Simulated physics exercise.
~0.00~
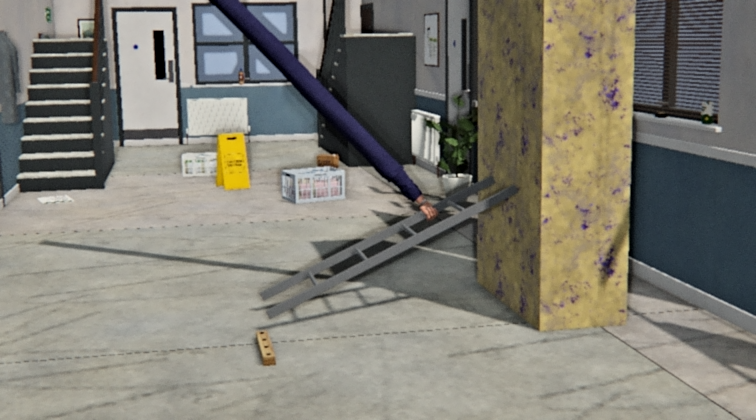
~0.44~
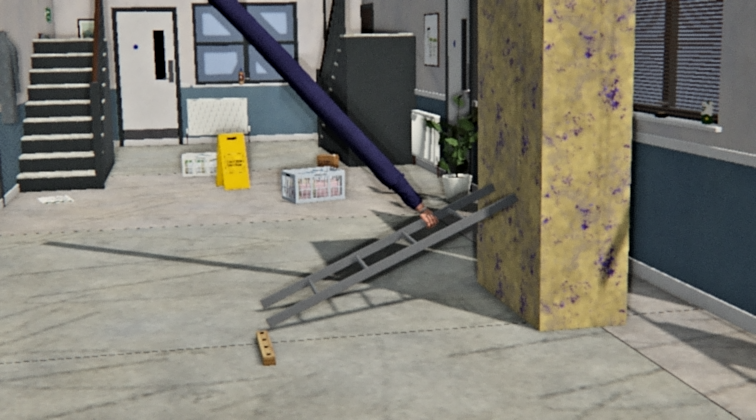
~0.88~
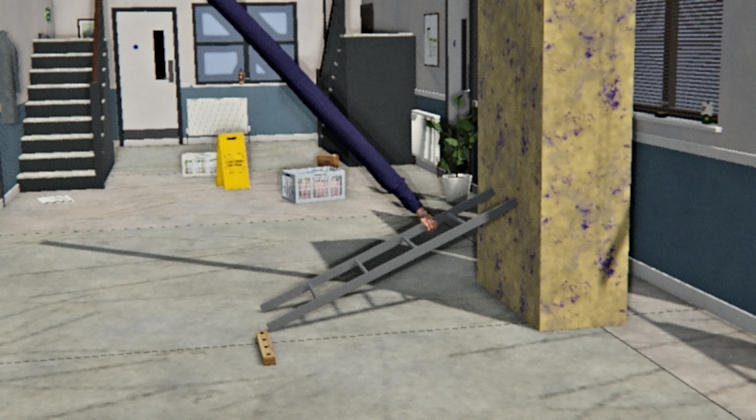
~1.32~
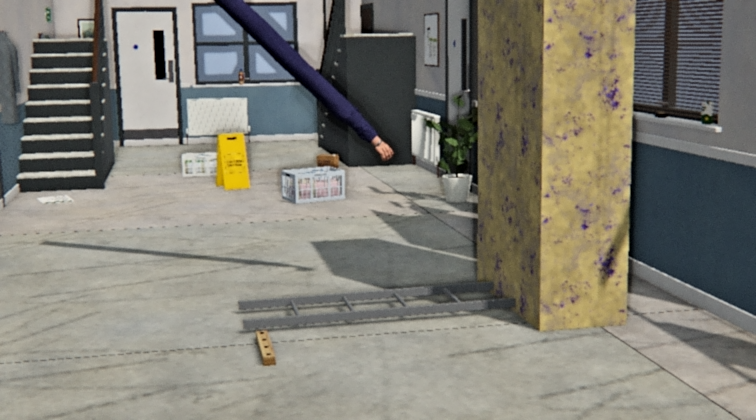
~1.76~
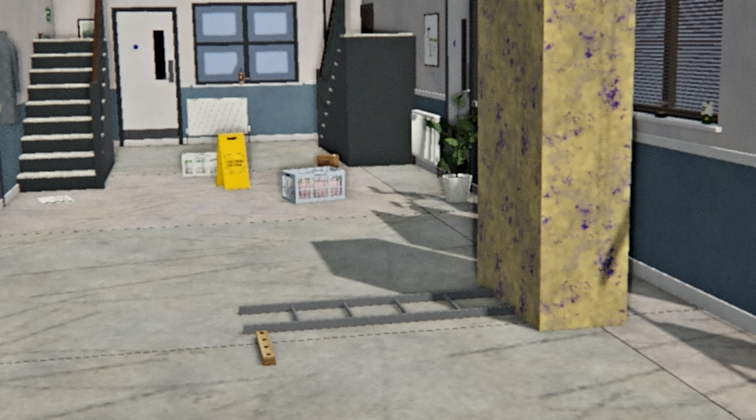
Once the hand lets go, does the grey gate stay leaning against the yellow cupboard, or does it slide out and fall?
It slides out at the feet and falls, ending up lying flat on the floor.
In the video, a hand on a long dark-sleeved arm leans a grey, ladder-like gate against a tall yellow cupboard speckled with purple, then lets go and draws back. The gate's feet slip out to the left and it drops flat on the floor near a small wooden batten.
